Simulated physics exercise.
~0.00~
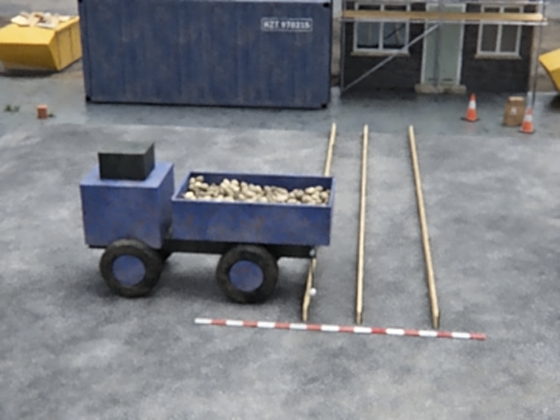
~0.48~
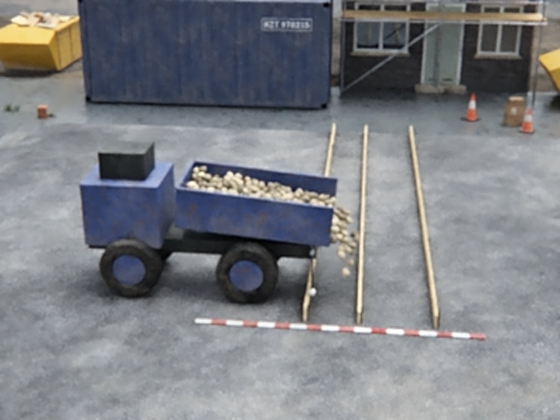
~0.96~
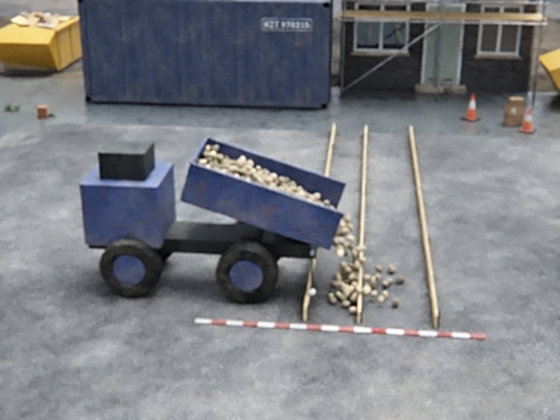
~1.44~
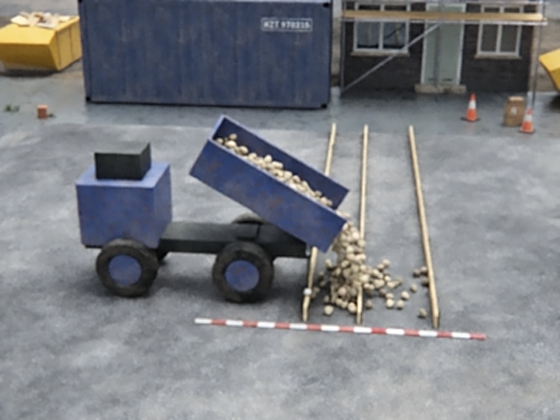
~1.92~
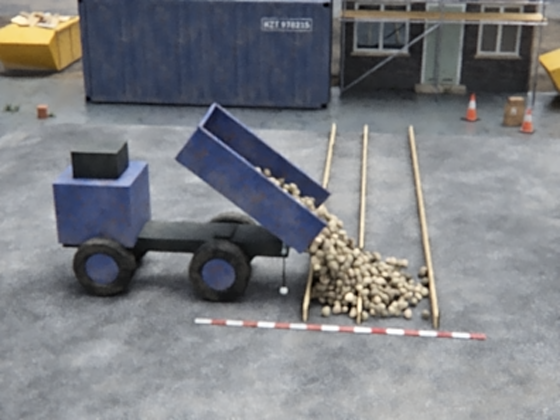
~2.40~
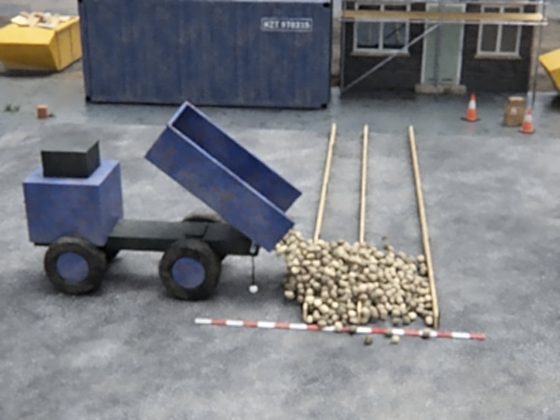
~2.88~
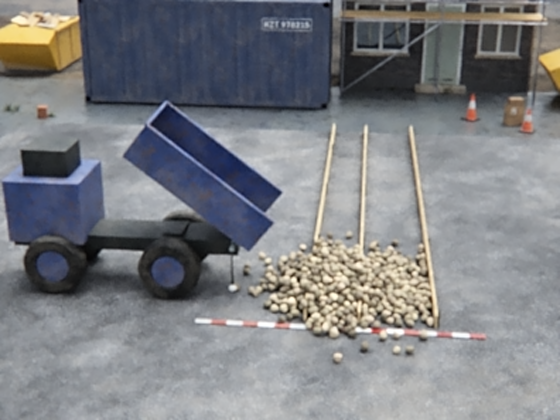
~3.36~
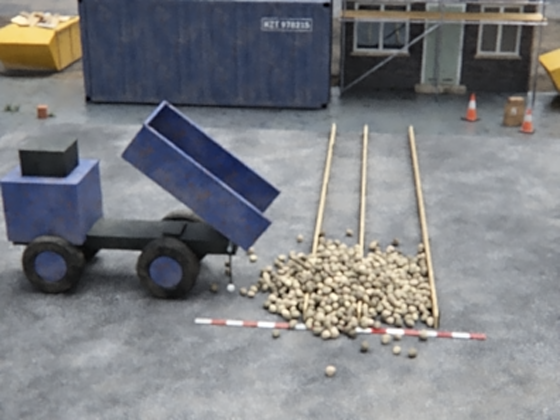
In the video, a blue tipping vehicle raises its bed and pours round pale stones over wooden boards on the ground while drawing away to the left, ending still with the bed tilted and empty beside a spread heap that reaches the striped staff.
